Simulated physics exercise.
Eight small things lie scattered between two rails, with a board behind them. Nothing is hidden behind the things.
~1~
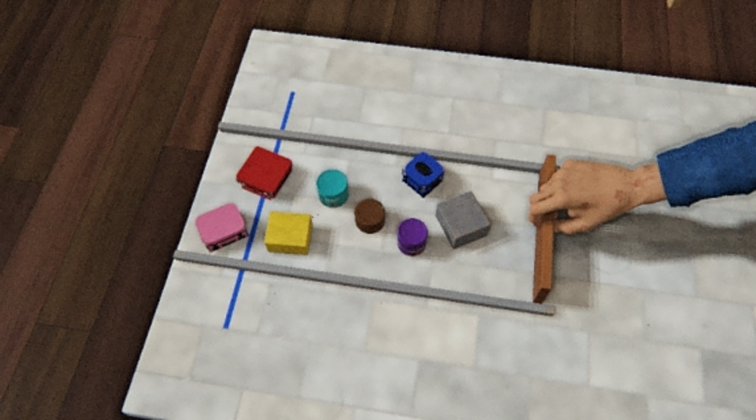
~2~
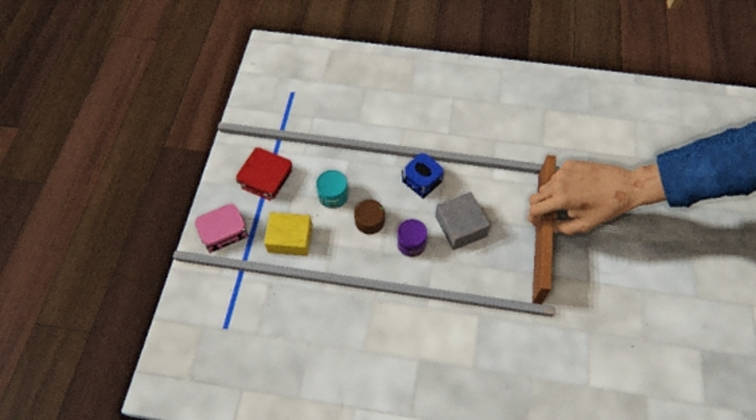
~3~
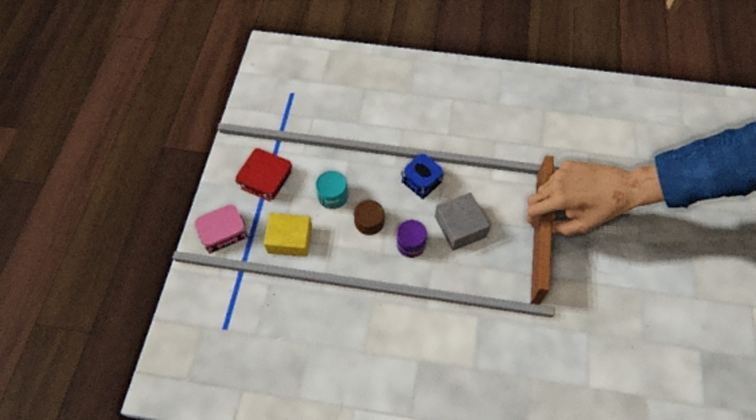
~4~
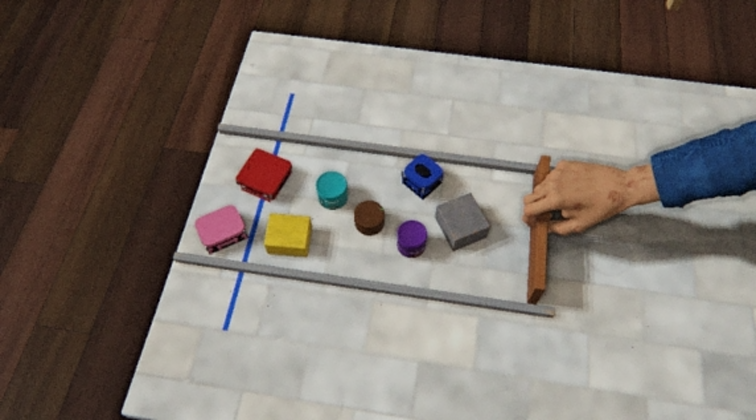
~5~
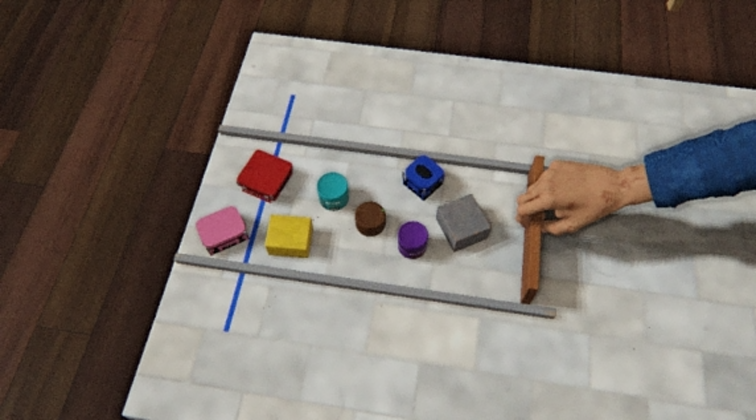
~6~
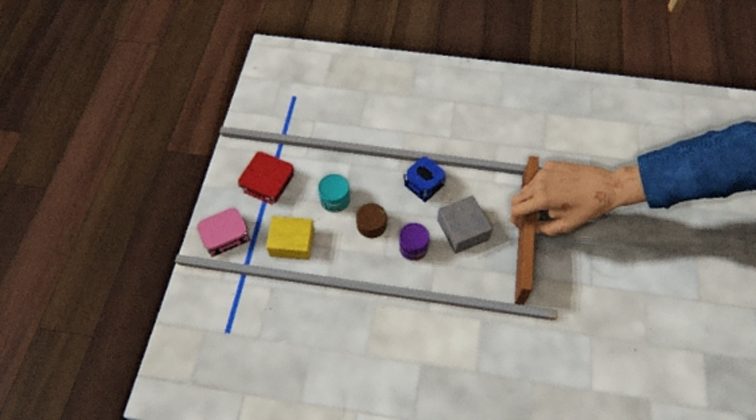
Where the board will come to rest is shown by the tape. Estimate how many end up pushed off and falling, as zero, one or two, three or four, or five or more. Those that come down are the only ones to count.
One to two come down.
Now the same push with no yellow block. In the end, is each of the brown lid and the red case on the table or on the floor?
The brown lid stays up top while the red case ends up below.
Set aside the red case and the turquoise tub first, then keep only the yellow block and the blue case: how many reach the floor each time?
The number is 1 for the first case and 1 for the second.
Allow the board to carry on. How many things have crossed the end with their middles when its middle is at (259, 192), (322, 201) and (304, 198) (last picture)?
2; 0; 0.
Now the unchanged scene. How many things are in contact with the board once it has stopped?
The count comes out at 3.
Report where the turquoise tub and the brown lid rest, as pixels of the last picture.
Final spots - turquoise tub (218, 171), brown lid (210, 198).
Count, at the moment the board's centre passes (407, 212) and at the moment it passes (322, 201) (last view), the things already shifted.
4 and 8.
Early on, none off yet; pink case at rest near (224, 232); red case at rest near (267, 179); yellow block at rest near (291, 238).
A while later, none off yet; pink case at rest near (224, 232); red case at rest near (267, 179); yellow block moving near (283, 239).
Further along, none off yet; pink case travelled a little near (204, 238); red case travelled about its own width near (230, 168); yellow block travelled about its own width near (248, 241).
Finally, the number that fall off is one or two; lost, red case and pink case.
